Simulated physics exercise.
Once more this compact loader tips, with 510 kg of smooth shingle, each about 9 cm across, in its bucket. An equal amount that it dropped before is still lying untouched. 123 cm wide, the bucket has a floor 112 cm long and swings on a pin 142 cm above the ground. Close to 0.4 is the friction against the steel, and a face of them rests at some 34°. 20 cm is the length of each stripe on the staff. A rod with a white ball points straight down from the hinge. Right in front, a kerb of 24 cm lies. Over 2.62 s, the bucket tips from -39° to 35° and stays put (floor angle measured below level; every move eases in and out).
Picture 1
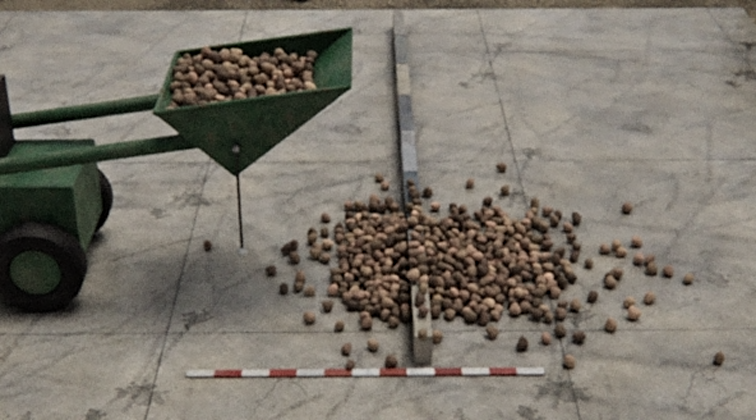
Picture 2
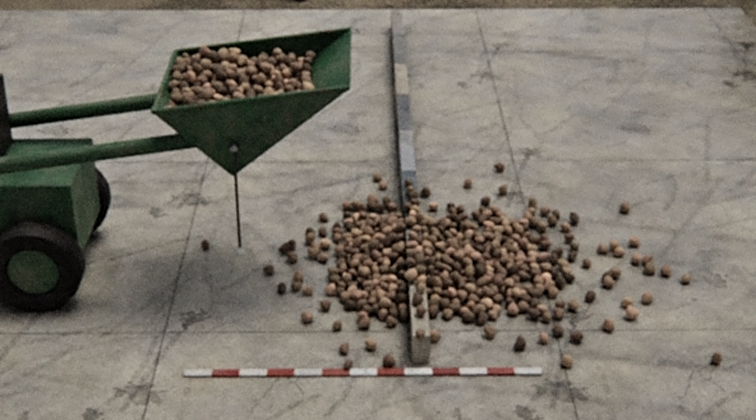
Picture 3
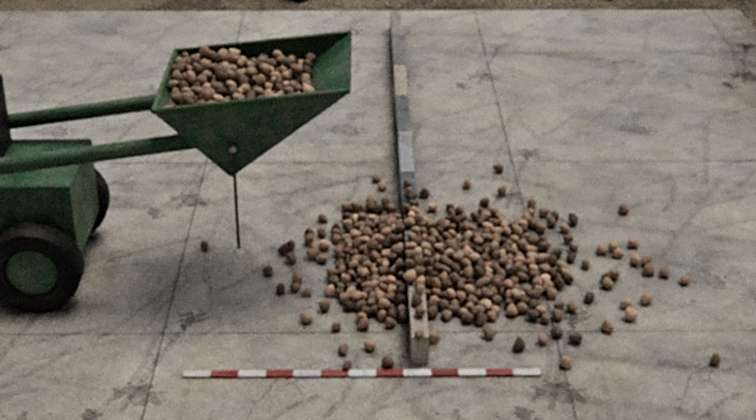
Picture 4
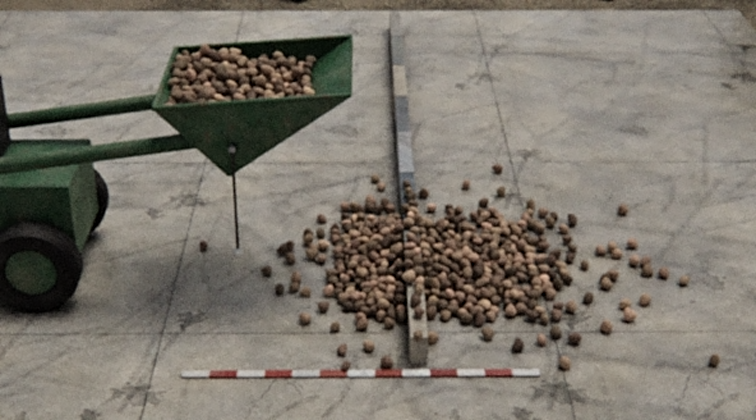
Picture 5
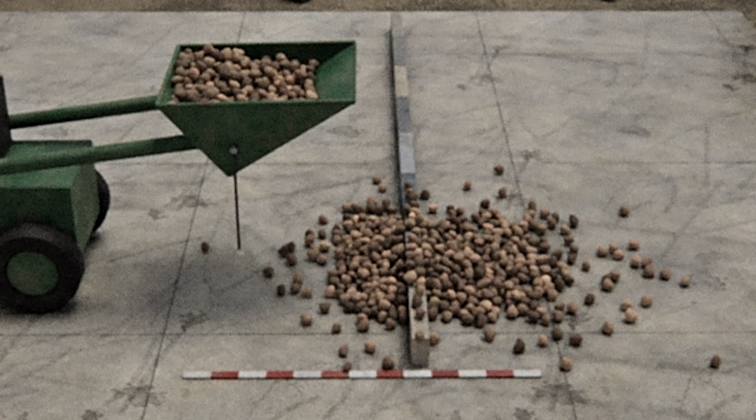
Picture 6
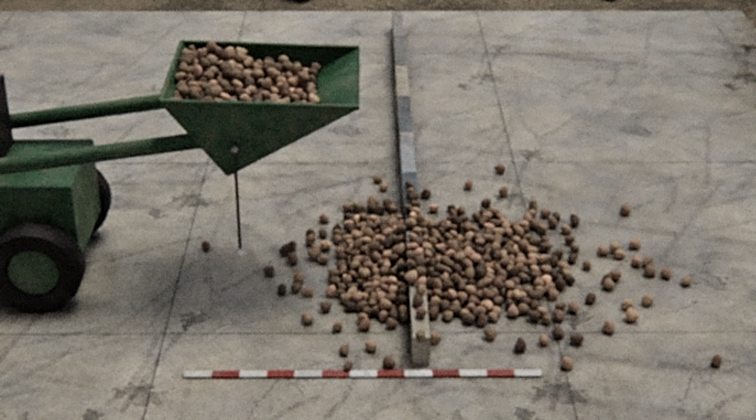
On a concrete yard, a green loader holding its bucket of brown stones still, then slowly tilting it beside a scattered heap.
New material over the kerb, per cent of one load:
18 per cent.
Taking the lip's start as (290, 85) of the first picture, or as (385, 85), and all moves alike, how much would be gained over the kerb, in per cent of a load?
Close to 0 per cent, followed by close to 55 per cent.
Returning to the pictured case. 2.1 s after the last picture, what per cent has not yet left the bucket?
Close to 20 in a hundred.
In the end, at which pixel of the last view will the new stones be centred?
Centre: Approx. (379, 251).
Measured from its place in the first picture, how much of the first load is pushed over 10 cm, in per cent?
I'd say roughly 20 per cent of them.
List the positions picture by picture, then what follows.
In the first frame, the bucket is at -39°, its lip at (351, 87); the top of the load is at (238, 64). The earlier load is highest near (417, 241), 29 cm above ground level, 44 % on this side of the kerb, 56 % over the kerb.
In the second frame, lip at (349, 87), floor tilted -39°, highest stones at (236, 64).
In the third frame, the bucket is at -37°, its lip at (350, 91); the top of the load is at (231, 65).
In the fourth frame, the bucket is at -35°, its lip at (351, 95); the top of the load is at (206, 63).
In the fifth frame, lip at (355, 101), floor tilted -32°, highest stones at (199, 62).
In the sixth frame, lip at (359, 107), floor tilted -29°, highest stones at (197, 60).
Then, 1.4 s after the last picture the floor is at 23°; in per cent of one load, 98 in the bucket, 47 on this side of the kerb, 56 over the kerb; the foremost stones are at (657, 268).
Then, 2.1 s after the last picture the floor is at 35°; in per cent of one load, 20 in the bucket, 118 on this side of the kerb, 62 over the kerb; the foremost stones are at (657, 268).
Then, 2.5 s after the last picture the floor is at 35°; in per cent of one load, 0 in the bucket, 132 on this side of the kerb, 68 over the kerb; the foremost stones are at (657, 268).
Then, 5.3 s after the last picture the floor is at 35°; in per cent of one load, 0 in the bucket, 126 on this side of the kerb, 74 over the kerb; the foremost stones are at (657, 268). Net gain over the kerb, 18.
